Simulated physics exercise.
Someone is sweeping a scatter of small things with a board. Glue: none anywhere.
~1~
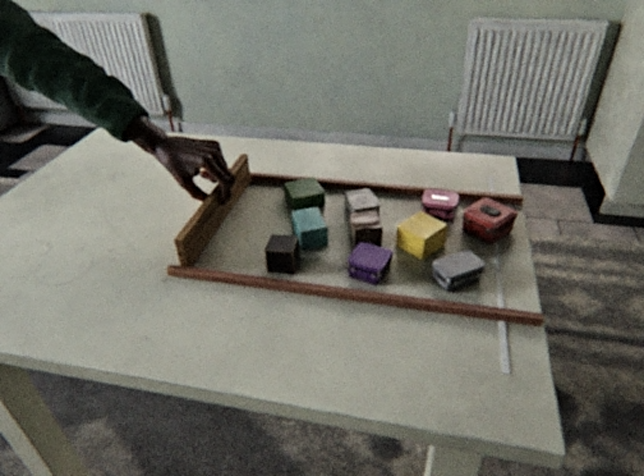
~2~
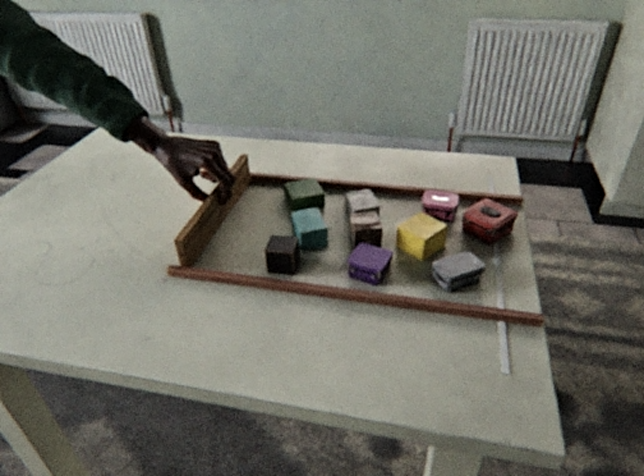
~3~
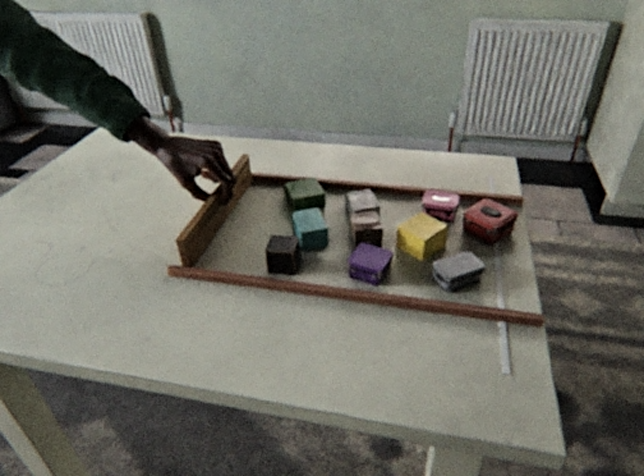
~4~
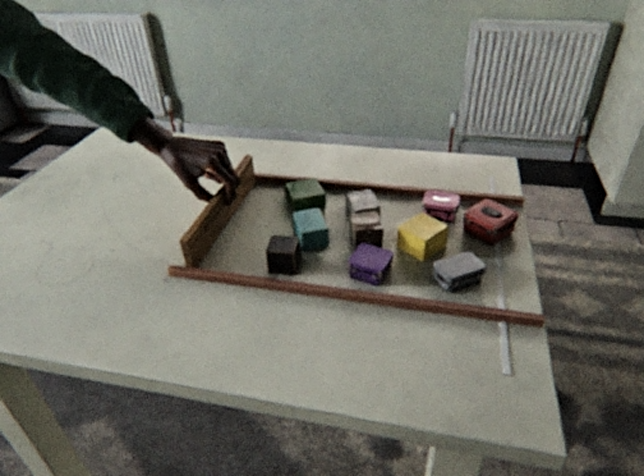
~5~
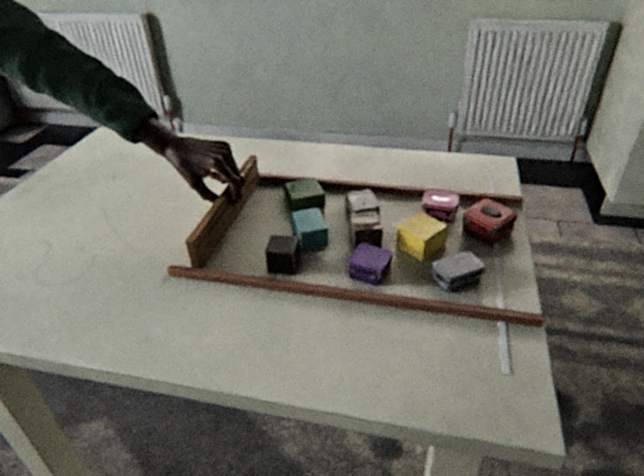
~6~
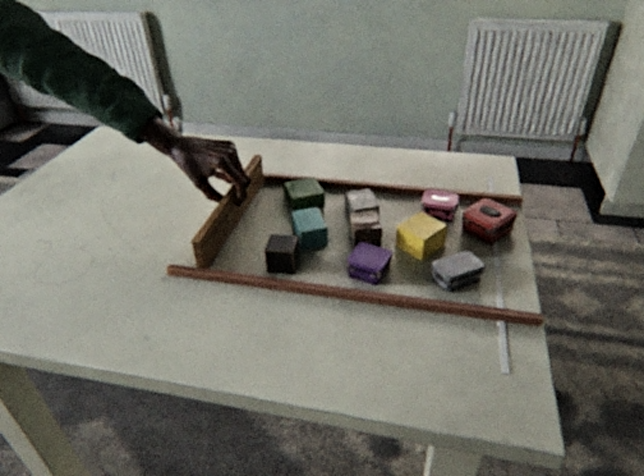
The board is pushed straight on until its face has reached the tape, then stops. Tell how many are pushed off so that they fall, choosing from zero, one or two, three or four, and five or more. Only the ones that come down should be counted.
The push will most likely drop no fewer than five pieces.
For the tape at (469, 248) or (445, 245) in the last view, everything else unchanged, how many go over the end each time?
In order, 4 then 2.
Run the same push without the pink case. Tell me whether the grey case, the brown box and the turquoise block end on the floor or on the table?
In that case the grey case goes off the edge, the brown box goes off the edge, the turquoise block stays where it is.
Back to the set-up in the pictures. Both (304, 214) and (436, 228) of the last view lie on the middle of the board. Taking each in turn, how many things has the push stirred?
Moved so far: 4, then 10.
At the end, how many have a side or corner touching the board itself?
In contact: 3.
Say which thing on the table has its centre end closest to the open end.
Result: Green block.
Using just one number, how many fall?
The figure is 7, exactly.
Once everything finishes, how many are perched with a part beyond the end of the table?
The figure is 1.
Soon after, none off yet; red case at rest near (488, 222); grey case at rest near (457, 272); pink case at rest near (439, 206).
After that, none off yet; red case at rest near (492, 223); grey case moving near (461, 272); pink case displaced about its own width near (464, 204).
And then, none off yet; red case displaced about its own width near (536, 226); grey case displaced well along near (540, 280); pink case displaced well along near (527, 205).
In the end, the number that fall off is five or more; gone, white box, brown box, purple case, yellow block, pink case, grey case and red case.
